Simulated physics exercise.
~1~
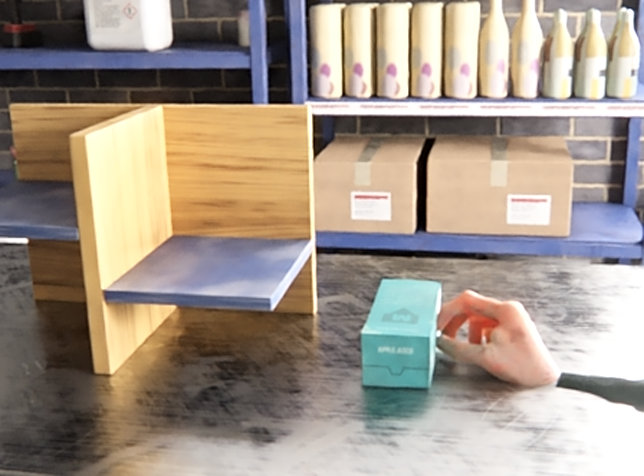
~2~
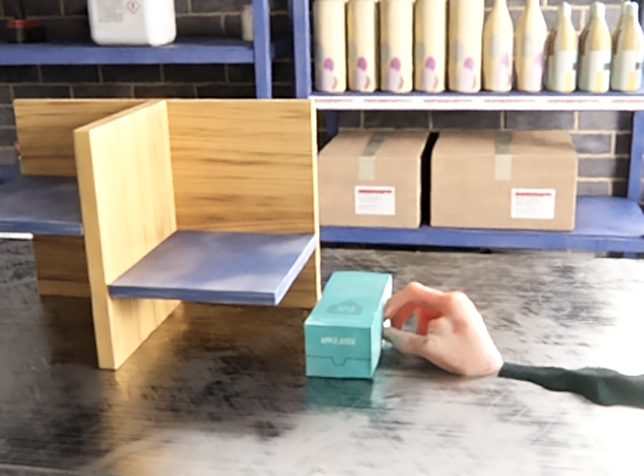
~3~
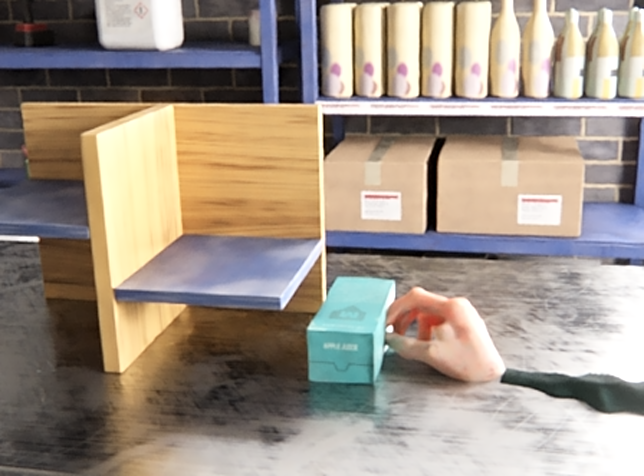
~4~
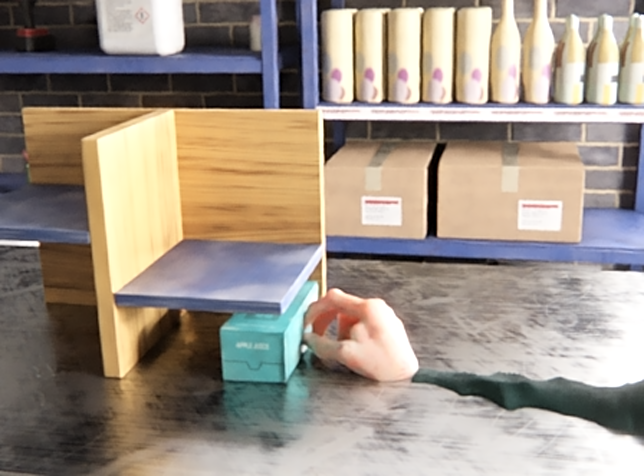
A turquoise carton lying on a dark tabletop was pushed left by a hand towards a low blue shelf with wooden panels, paused briefly just short of it, then slid in under the shelf without catching, the hand still beside it.
